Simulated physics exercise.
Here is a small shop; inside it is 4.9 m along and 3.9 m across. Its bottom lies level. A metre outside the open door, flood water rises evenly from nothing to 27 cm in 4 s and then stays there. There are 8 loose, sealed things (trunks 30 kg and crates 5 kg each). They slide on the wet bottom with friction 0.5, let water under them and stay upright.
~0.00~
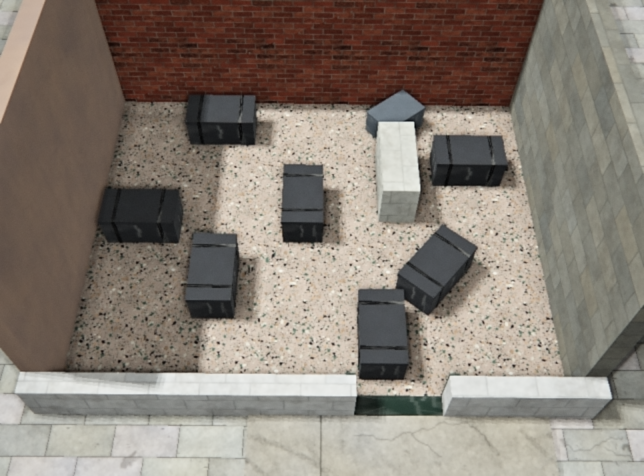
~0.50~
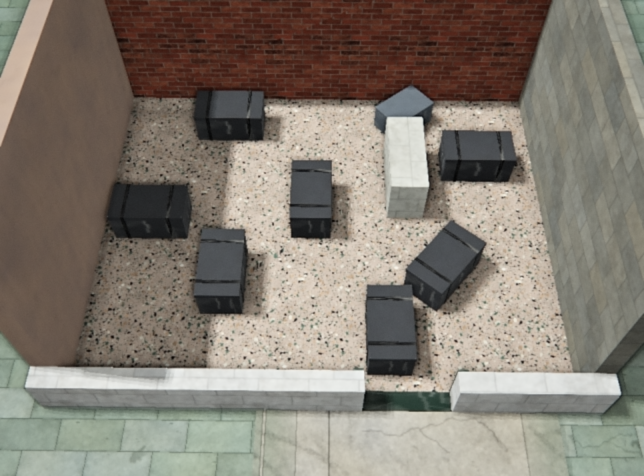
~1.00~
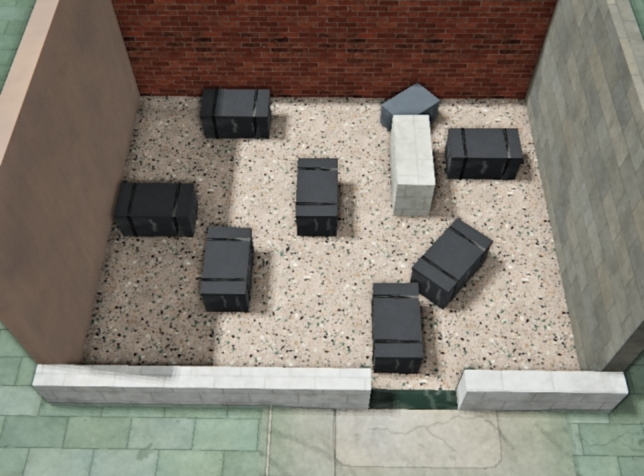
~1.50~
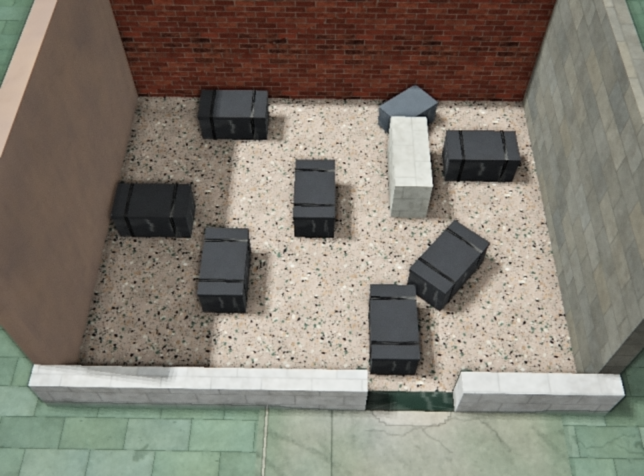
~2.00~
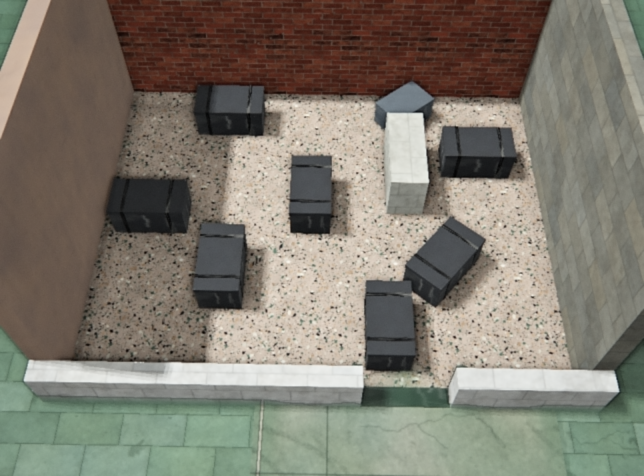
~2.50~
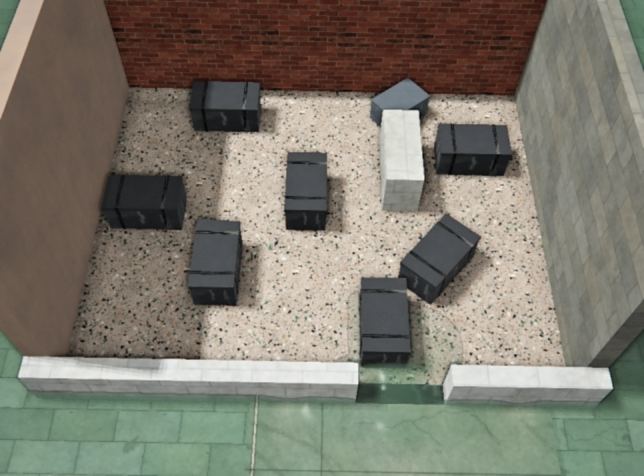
A small walled room with dark trunks resting still on a speckled floor, green water spreading over the paving outside and reaching in through the doorway.
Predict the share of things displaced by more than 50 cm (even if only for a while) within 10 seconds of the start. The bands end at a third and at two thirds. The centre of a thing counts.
Share: Between one and two thirds.
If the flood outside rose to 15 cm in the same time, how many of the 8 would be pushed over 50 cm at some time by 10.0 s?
In that case 0 of them.
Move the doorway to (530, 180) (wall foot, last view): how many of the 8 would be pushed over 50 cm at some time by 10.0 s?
Then 4.
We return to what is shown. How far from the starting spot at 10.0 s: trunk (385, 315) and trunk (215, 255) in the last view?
In turn: 100 cm, 0 cm.
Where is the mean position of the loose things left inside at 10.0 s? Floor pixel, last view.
Near (313, 177).
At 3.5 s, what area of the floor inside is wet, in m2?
Roughly 3.5 m2.
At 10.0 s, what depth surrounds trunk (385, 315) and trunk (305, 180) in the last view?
Roughly 7 and 8 cm.
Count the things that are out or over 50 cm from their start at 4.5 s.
By then 1.
After 3.5 s 0 of 8 are over 50 cm from their spots; 0 afloat.
After 4.5 s 1 of 8 are over 50 cm from their spots; 0 afloat.
After 7.0 s 2 of 8 are over 50 cm from their spots; 1 afloat.
After 10.0 s 4 of 8 are over 50 cm from their spots, and 4 have been at some point; 3 afloat.
